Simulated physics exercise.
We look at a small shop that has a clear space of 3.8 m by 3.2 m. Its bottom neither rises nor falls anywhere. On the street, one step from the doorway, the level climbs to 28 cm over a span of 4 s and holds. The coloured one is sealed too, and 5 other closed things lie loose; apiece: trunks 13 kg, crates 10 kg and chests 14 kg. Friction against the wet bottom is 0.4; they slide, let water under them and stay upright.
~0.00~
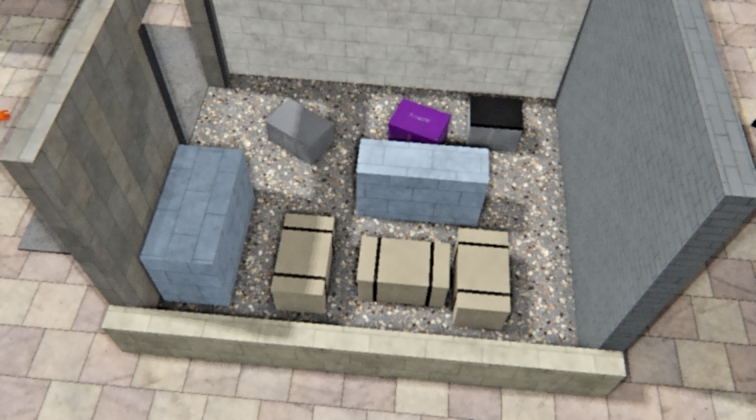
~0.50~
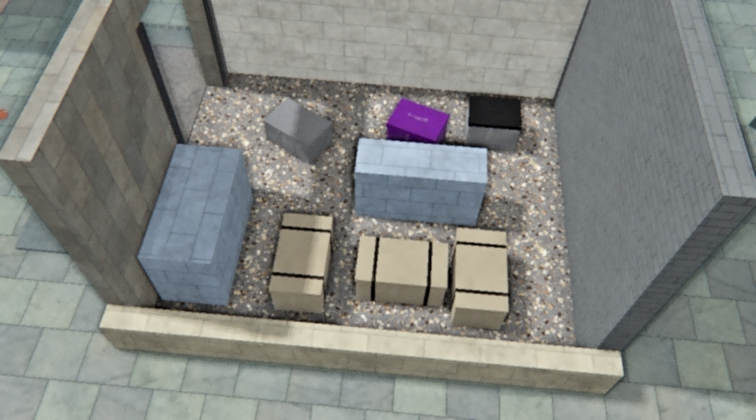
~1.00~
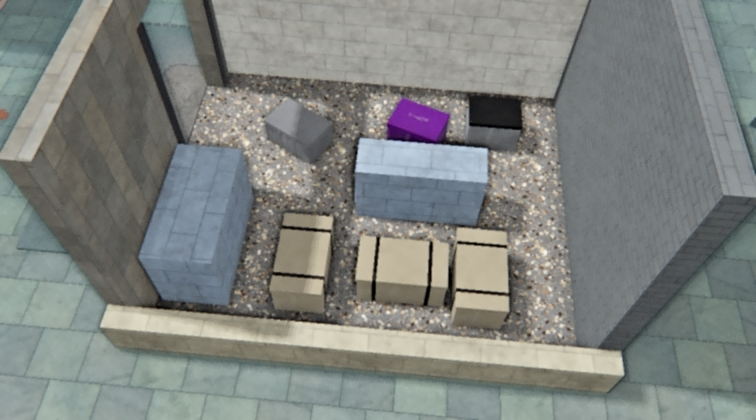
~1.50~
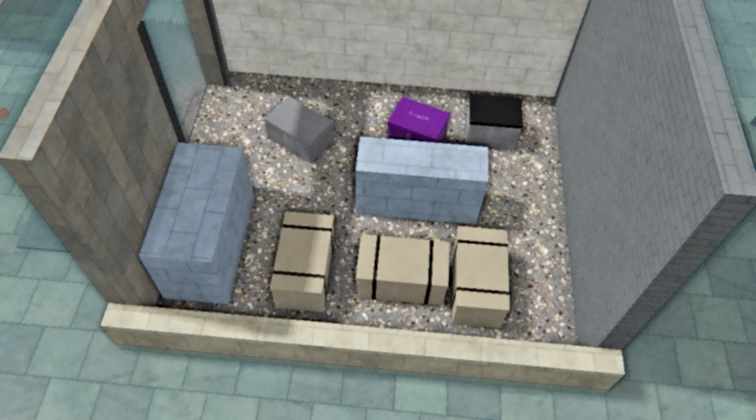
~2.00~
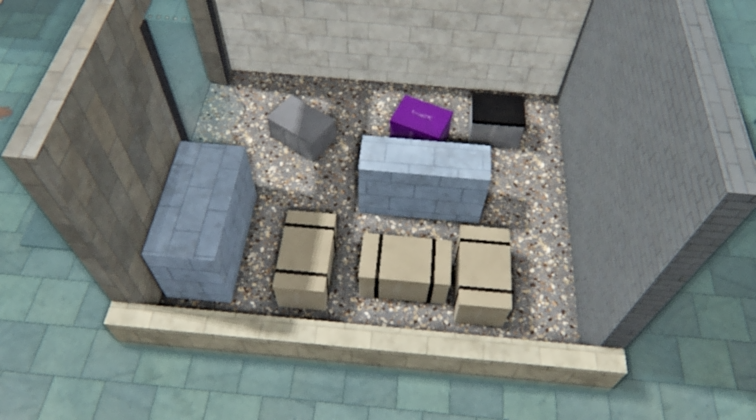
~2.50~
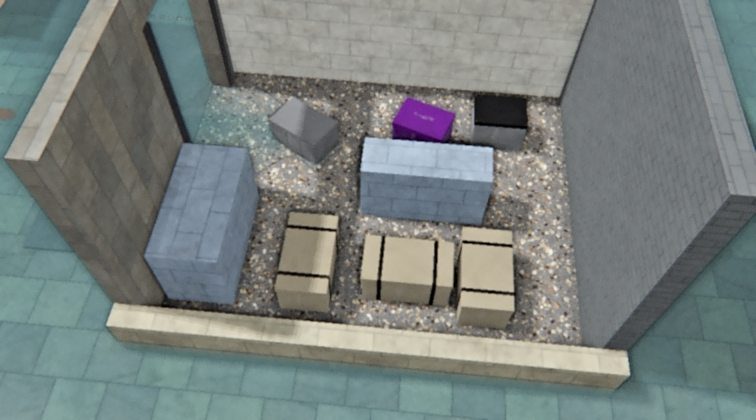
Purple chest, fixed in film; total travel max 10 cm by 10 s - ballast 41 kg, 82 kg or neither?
My call: It requires the heavier amount.
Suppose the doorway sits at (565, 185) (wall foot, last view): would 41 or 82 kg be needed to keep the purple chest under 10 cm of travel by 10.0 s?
With that change, the big one is needed.
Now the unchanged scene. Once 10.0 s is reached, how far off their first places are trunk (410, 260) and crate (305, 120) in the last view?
First 60 cm, then 100 cm.
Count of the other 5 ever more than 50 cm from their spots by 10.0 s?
The number is 5.
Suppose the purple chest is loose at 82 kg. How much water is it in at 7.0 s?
14 cm, roughly.
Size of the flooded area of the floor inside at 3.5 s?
I'd put it close to 3.5 m2.
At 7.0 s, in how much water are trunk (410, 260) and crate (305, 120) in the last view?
I'd estimate 10 cm for the first and 20 cm for the second.
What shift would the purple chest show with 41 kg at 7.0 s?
It would be some 40 cm from its spot.
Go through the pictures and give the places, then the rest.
In the first frame, the purple chest at (420, 119) rests on the ground; water covers 0.0 m2; 0 of 6 have shifted.
In the second frame, the purple chest at (418, 119) rests on the ground; 0.0 m2 under water; 0 of 6 have shifted.
In the third frame, the purple chest at (419, 119), on the bottom; 0.0 m2 under water; 0 of 6 have shifted.
In the fourth frame, the purple chest at (419, 117) rests on the ground; 0.0 m2 under water; 0 of 6 have shifted.
In the fifth frame, the purple chest at (422, 116) rests on the ground; water covers 0.2 m2; 0 of 6 have shifted.
In the sixth frame, the purple chest at (424, 118) rests on the ground; 0.9 m2 under water; 0 of 6 have shifted.
After 3.5 s the purple chest would be 0 cm from its start with 41 kg and 0 cm from its start with 82 kg; 0 cm of water round it then.
After 4.5 s the purple chest would be 0 cm from its start with 41 kg and 0 cm from its start with 82 kg; 5 cm of water round it then.
After 7.0 s the purple chest would be 45 cm from its start with 41 kg and 0 cm from its start with 82 kg; 14 cm of water round it then.
After 10.0 s the purple chest would be 114 cm from its start with 41 kg and 0 cm from its start with 82 kg; 19 cm of water round it then.
